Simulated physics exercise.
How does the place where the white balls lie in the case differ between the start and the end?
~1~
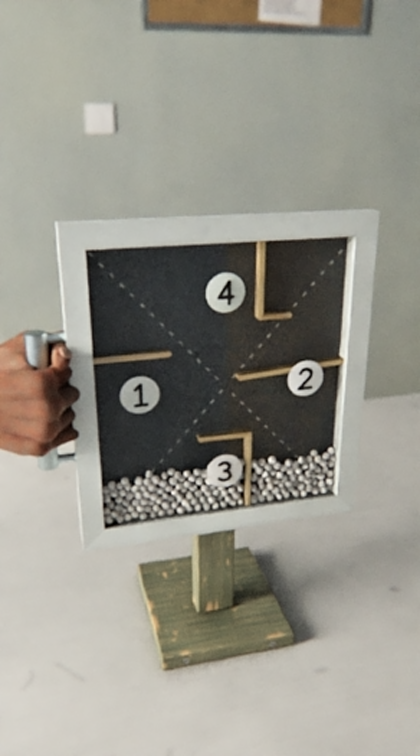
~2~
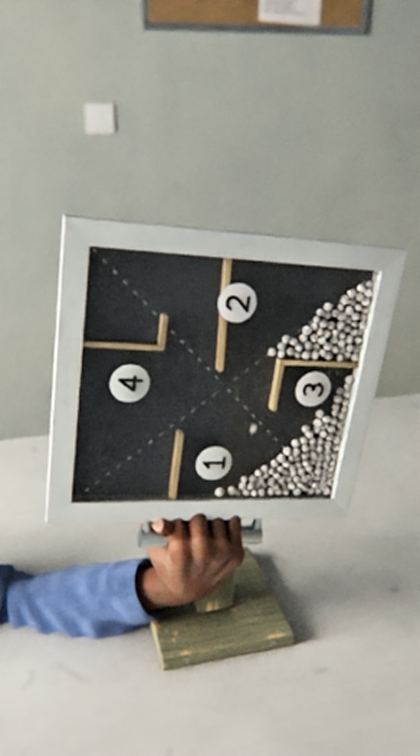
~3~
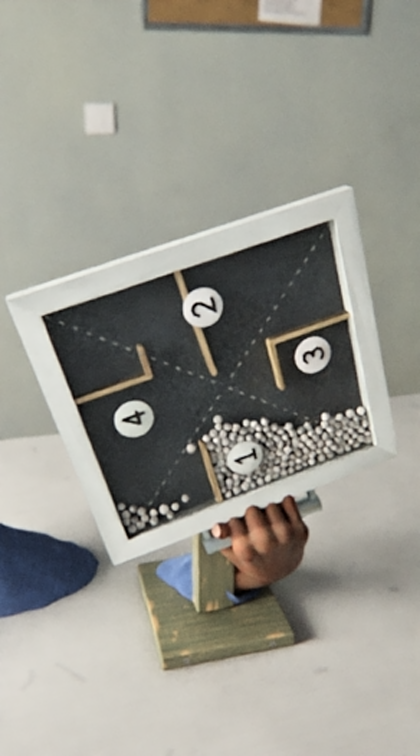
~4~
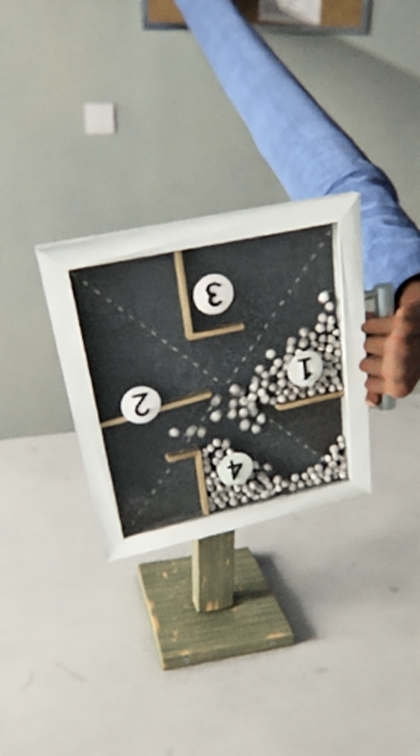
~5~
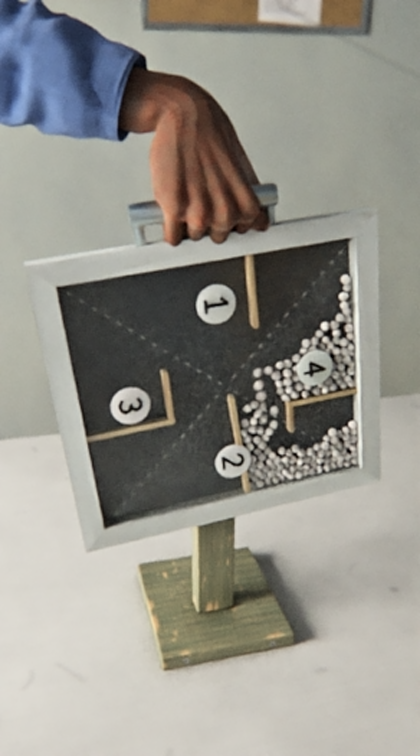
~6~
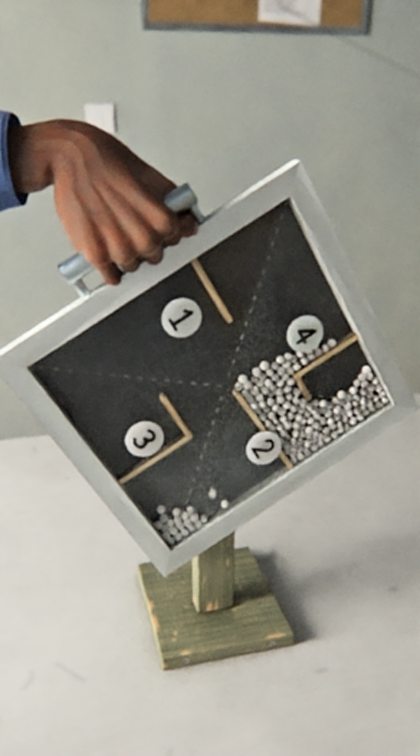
At the start they lay in a level layer along the bottom edge, by the number three. At the end most were heaped on the lower right side around the numbers two and four, with a small pile in the bottom corner.
A hand turned a square framed case of small white balls anticlockwise on its wooden stand, and they tumbled past the inner ledges. It ended tilted, handle at the top, with most balls heaped around sections two and four and a few in the bottom corner.
